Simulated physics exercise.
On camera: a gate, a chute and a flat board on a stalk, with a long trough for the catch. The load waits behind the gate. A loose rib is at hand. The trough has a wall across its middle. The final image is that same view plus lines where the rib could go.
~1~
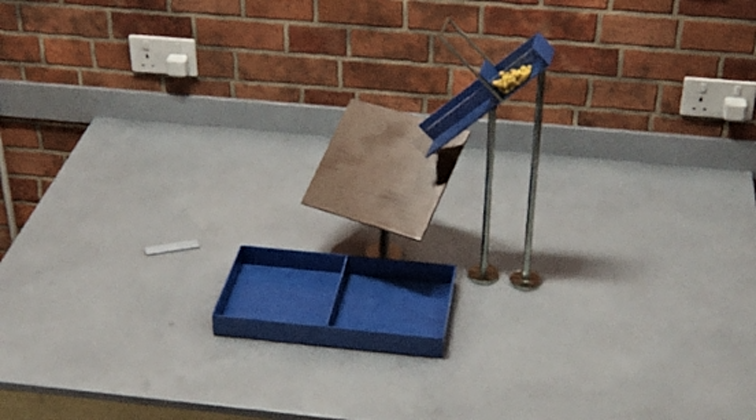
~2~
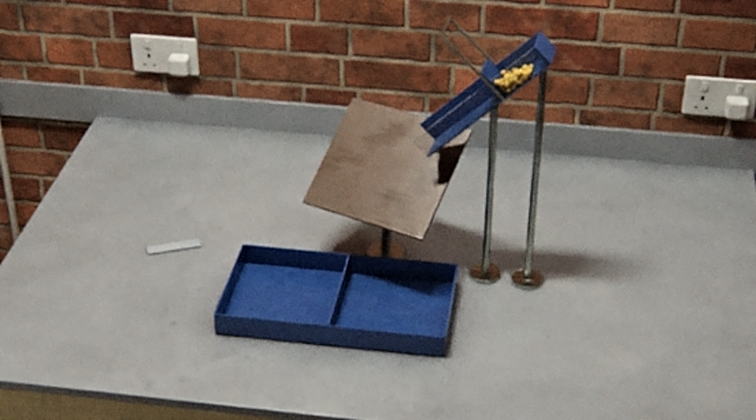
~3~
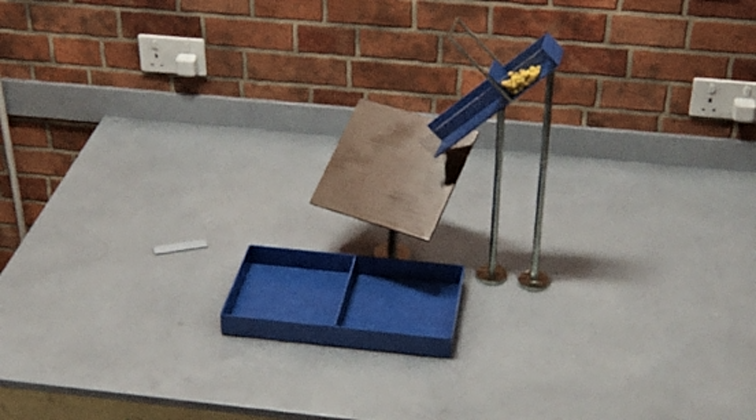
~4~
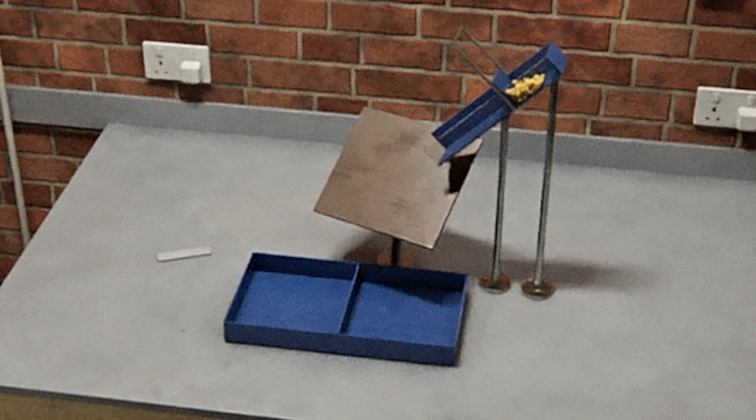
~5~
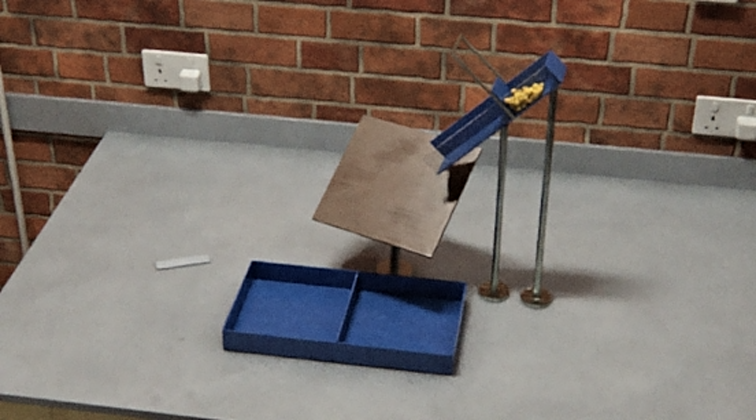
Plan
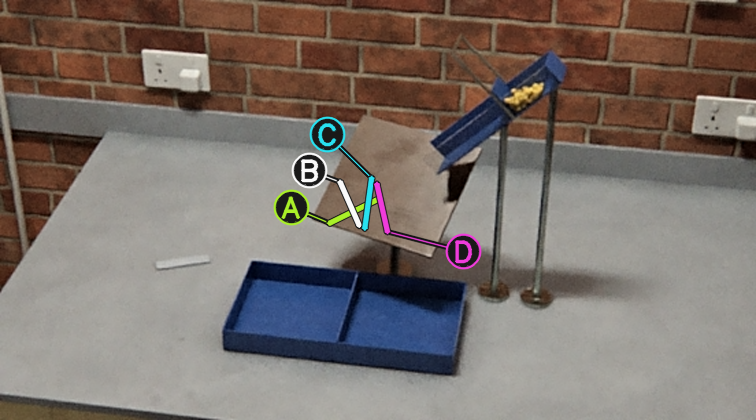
On a grey tabletop against a brick wall, yellow puffed corn balls sit behind a shut gate in a sloping blue chute, above a tilted brown board and a divided blue trough, with a pale strip lying to the left. The view shifts slightly, but nothing on the table moves.
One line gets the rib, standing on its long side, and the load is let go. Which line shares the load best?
Go for B.
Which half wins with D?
Right.
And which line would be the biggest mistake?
Line D.
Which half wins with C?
More lands on the right.
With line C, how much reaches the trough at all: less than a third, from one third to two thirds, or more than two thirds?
It is more than two thirds.
On the marked copy, line A from (379, 198) to (329, 223); line B from (340, 182) to (359, 225); line C from (371, 178) to (364, 228); line D from (376, 184) to (387, 231).
With A, of what is caught, the bulk in the left half, close to a quarter in the right.
With B, of what is caught, close to half in the left half, close to half in the right.
With C, of what is caught, close to a quarter in the left half, the bulk in the right.
With D, of what is caught, a small share in the left half, all but a few in the right.
